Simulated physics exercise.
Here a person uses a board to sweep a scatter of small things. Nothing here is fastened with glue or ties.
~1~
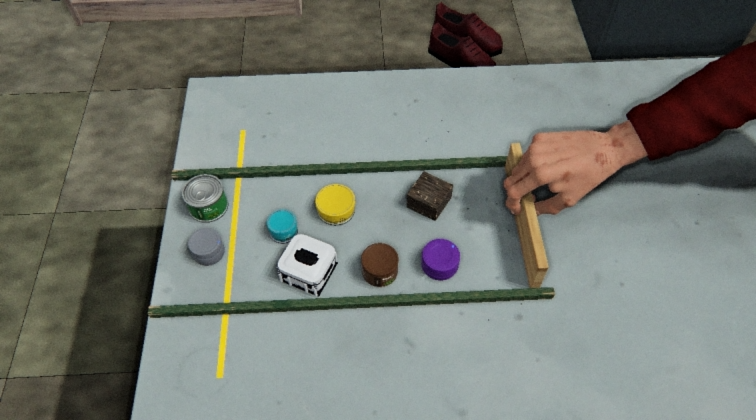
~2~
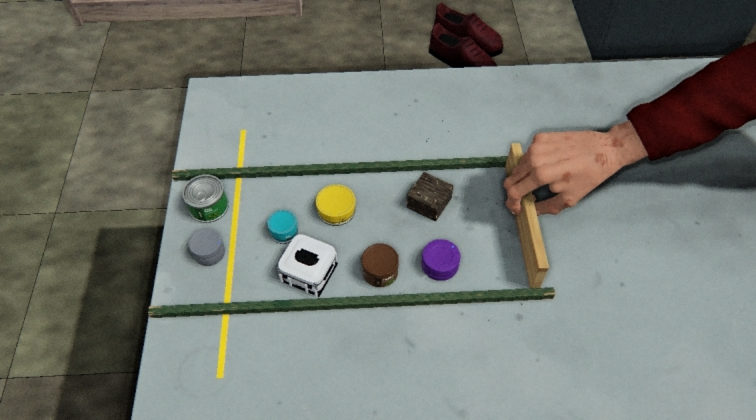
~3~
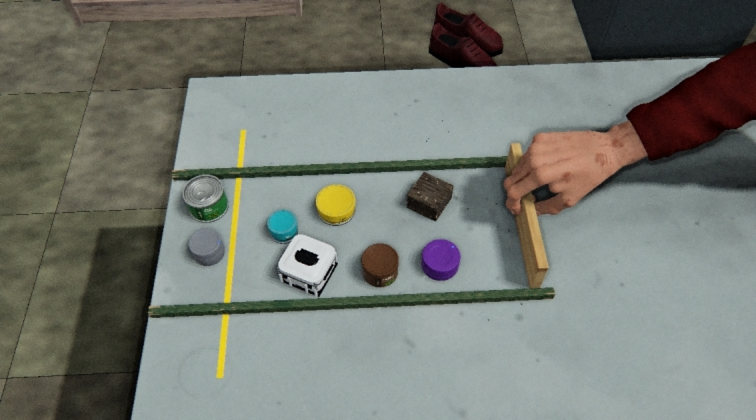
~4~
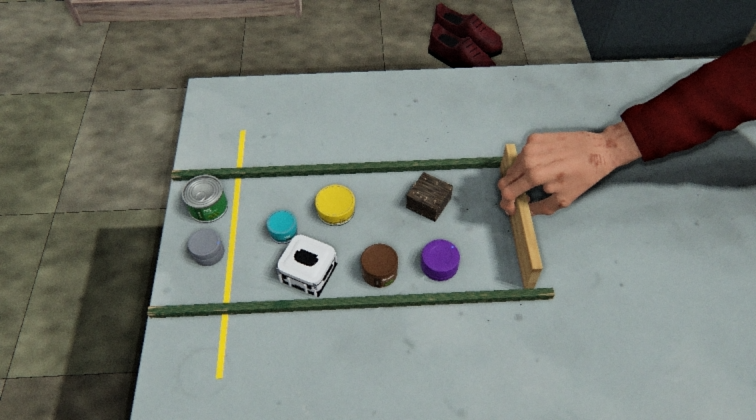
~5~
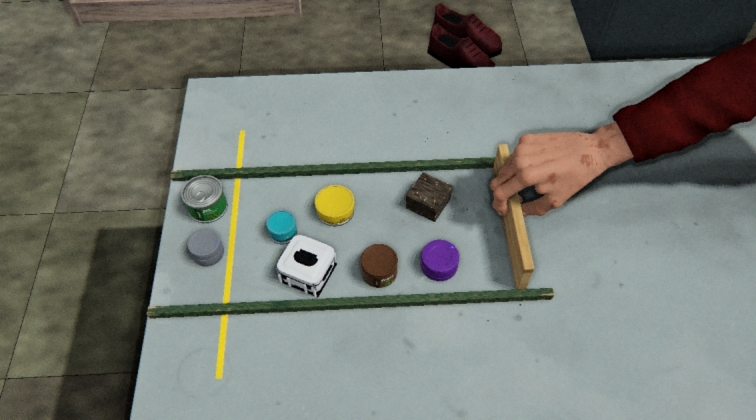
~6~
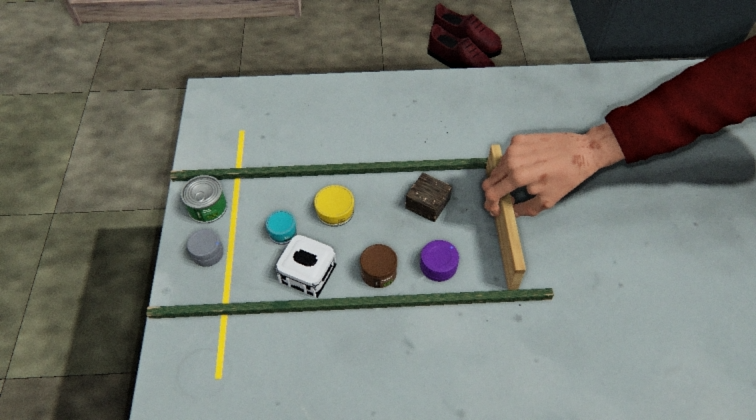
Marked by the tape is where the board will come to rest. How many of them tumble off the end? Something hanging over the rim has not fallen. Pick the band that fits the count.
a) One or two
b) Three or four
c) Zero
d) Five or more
One or two (a).
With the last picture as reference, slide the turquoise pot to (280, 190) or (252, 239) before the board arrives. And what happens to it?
Well, the first time it hangs in there and the second time it goes overboard.
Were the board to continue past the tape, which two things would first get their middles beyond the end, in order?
Order: Green tin, grey lid.
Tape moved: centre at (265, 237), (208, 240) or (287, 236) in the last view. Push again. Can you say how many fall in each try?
Down on the floor: 0, 4 and 0.
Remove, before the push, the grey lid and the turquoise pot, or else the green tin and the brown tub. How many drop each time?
Result: 1 in the first case, with 0 in the second.
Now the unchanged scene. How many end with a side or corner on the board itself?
It ends up touching 3.
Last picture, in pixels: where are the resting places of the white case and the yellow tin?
The first comes to rest at (167, 271), and the second at (180, 207).
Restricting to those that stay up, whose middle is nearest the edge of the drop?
It's the grey lid.
A little later, none off yet; green tin at rest near (205, 200); grey lid at rest near (206, 248); turquoise pot at rest near (282, 228).
Next, none off yet; green tin at rest near (205, 200); grey lid moving near (202, 245); turquoise pot shifted about its own width near (263, 232).
When it is over, the number that fall off is one or two; down, green tin.
